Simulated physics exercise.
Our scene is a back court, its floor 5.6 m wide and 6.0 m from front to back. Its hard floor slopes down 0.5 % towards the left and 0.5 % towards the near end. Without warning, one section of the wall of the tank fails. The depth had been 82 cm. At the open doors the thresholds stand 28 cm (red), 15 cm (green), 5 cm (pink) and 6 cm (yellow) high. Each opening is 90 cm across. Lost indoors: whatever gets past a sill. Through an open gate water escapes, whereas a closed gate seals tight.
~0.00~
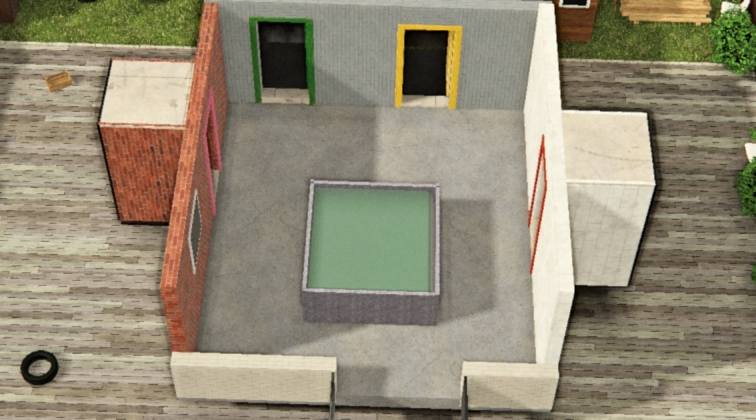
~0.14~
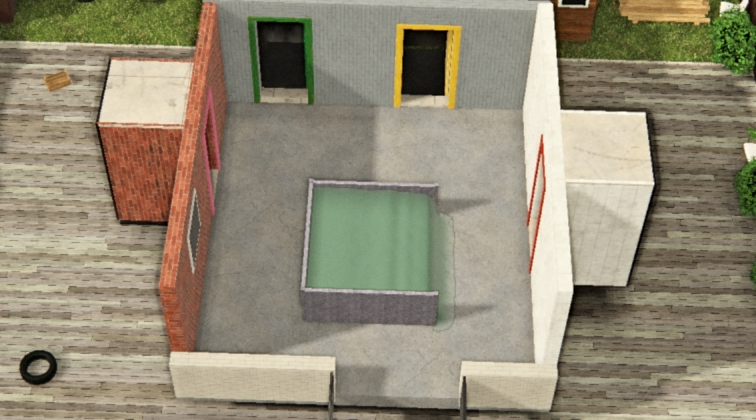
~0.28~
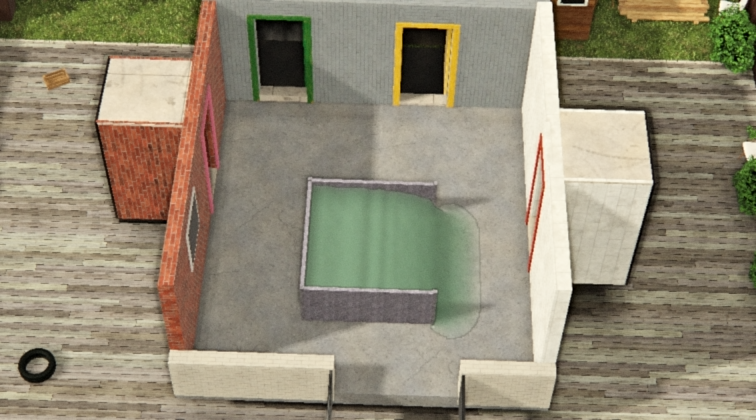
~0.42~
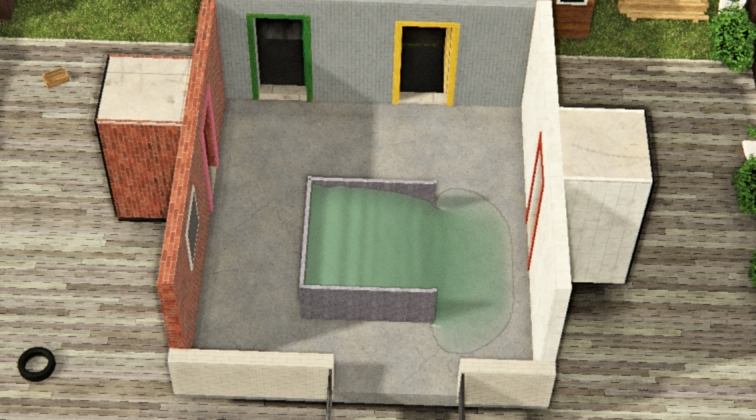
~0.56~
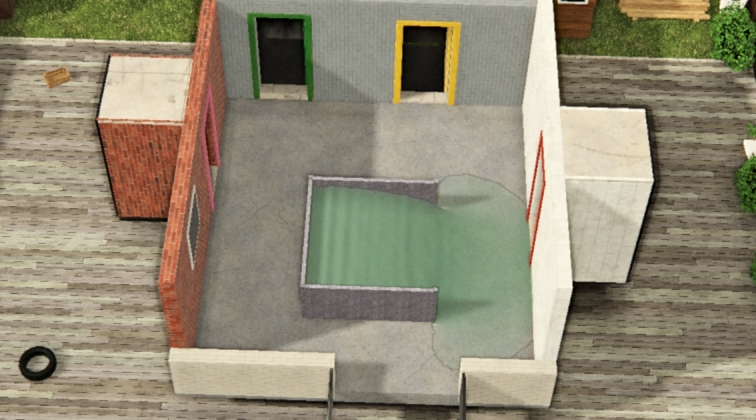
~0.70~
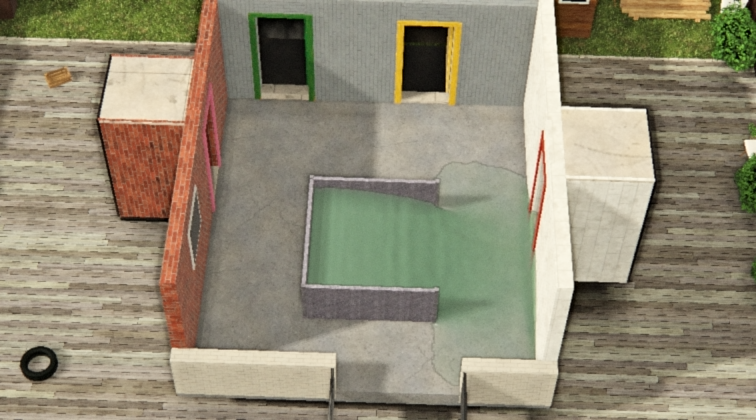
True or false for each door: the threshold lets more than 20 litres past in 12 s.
Red door true, green door false, pink door true, yellow door true.
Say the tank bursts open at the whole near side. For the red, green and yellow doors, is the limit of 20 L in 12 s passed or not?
Then: Red short of it, green short of it, yellow short of it.
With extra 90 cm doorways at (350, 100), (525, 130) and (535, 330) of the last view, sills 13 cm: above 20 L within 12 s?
First doorway falls short, second gets there, third gets there.
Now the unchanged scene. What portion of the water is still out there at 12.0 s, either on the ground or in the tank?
That would be close to 72 per cent.
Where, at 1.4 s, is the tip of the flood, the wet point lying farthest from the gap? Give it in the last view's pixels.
Point: Roughly (524, 110).
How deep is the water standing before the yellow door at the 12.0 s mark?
8.5 cm.
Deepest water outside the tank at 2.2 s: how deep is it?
It gets to some 56 cm.
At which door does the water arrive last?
Pink.
After 1.4 s water covers 25 % of the floor and is deepest (63 cm) near (536, 374); red door 52 cm at the sill, 82 L in, green door not reached, pink door not reached, yellow door not reached.
After 2.2 s water covers 40 % of the floor and is deepest (56 cm) near (536, 374); red door 41 cm at the sill, 183 L in, green door not reached, pink door not reached, yellow door 6 cm at the sill, 0 L in.
After 3.5 s water covers 70 % of the floor and is deepest (32 cm) near (196, 345); red door 19 cm at the sill, 212 L in, green door 4 cm at the sill, 0 L in, pink door not reached, yellow door 15 cm at the sill, 34 L in.
After 7.0 s water covers 100 % of the floor and is deepest (19 cm) near (210, 239); red door 8 cm at the sill, 212 L in, green door 8 cm at the sill, 0 L in, pink door 11 cm at the sill, 45 L in, yellow door 9 cm at the sill, 100 L in.
After 12.0 s water covers 100 % of the floor and is deepest (17 cm) near (193, 373); red door 6 cm at the sill, 212 L in, green door 8 cm at the sill, 1 L in, pink door 9 cm at the sill, 100 L in, yellow door 8 cm at the sill, 107 L in.
